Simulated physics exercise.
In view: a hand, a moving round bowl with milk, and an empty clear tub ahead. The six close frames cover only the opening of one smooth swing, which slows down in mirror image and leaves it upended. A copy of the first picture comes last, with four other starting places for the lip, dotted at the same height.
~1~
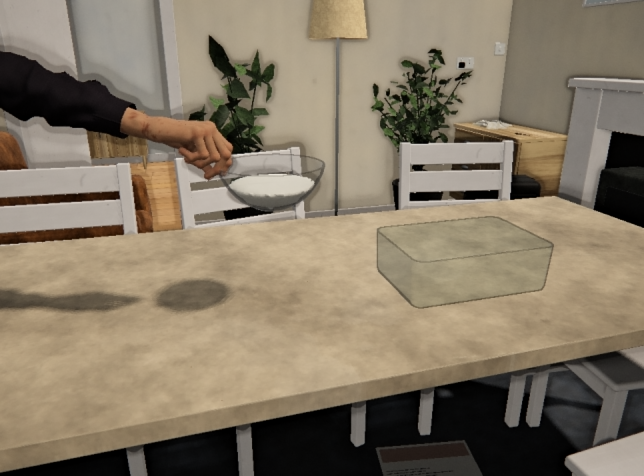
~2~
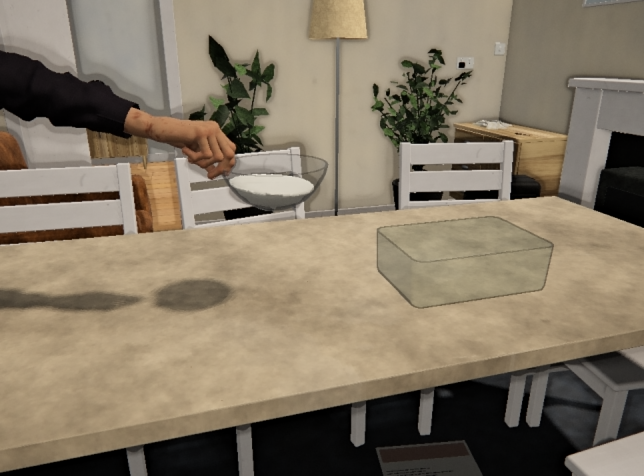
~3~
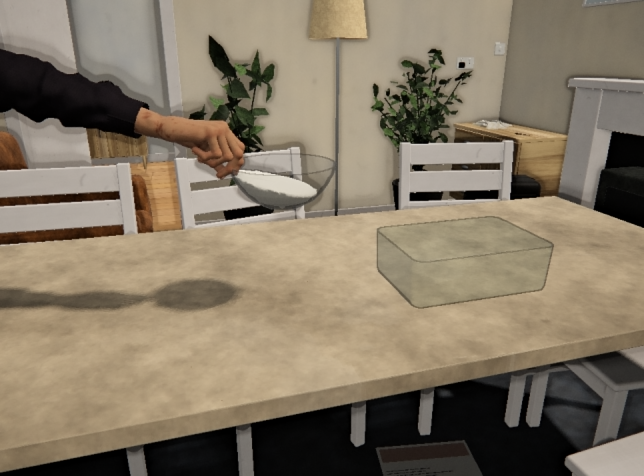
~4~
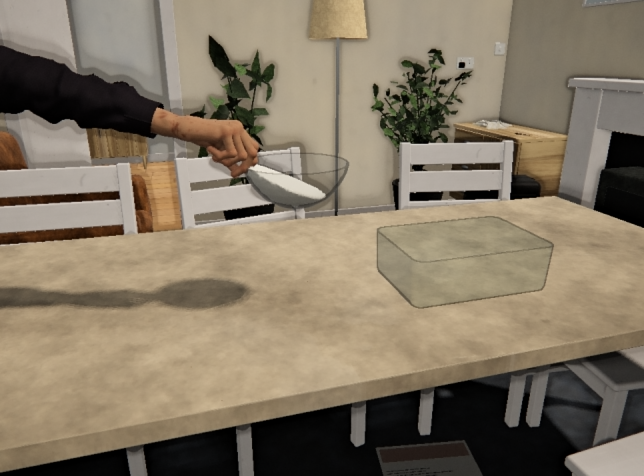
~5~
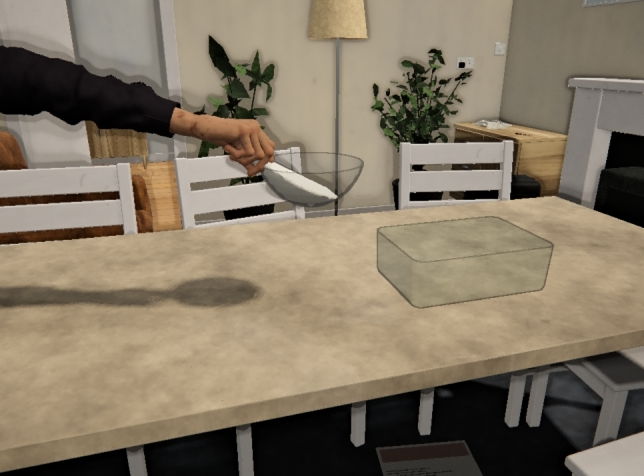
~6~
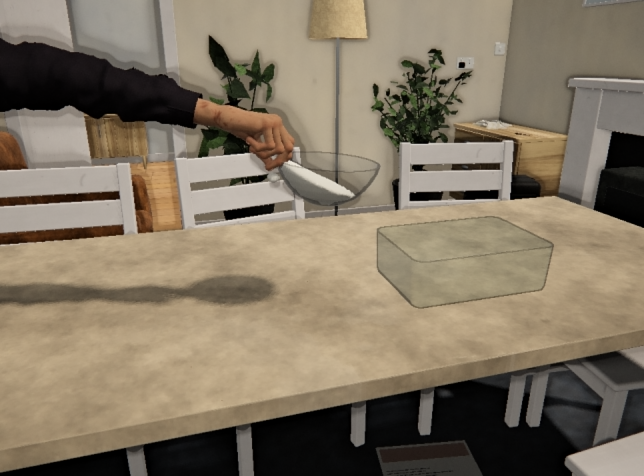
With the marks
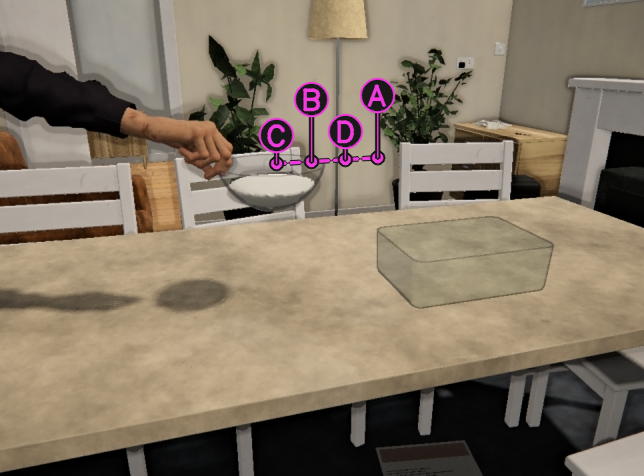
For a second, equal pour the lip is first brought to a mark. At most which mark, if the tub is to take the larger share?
Place C just does it.
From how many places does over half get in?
All four.
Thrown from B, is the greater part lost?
No.
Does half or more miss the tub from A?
No, not at all.
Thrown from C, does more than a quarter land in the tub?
Yes, clearly.
On the marked copy, A at (377, 157); B at (311, 161); C at (276, 163); D at (345, 159).
With A, about 91 % lands in the tub, 5 % falls short and 4 % goes beside or beyond.
With B, about 84 % lands in the tub, 7 % falls short and 8 % goes beside or beyond.
With C, about 66 % lands in the tub, 29 % falls short and 6 % goes beside or beyond.
With D, about 88 % lands in the tub, 5 % falls short and 7 % goes beside or beyond.
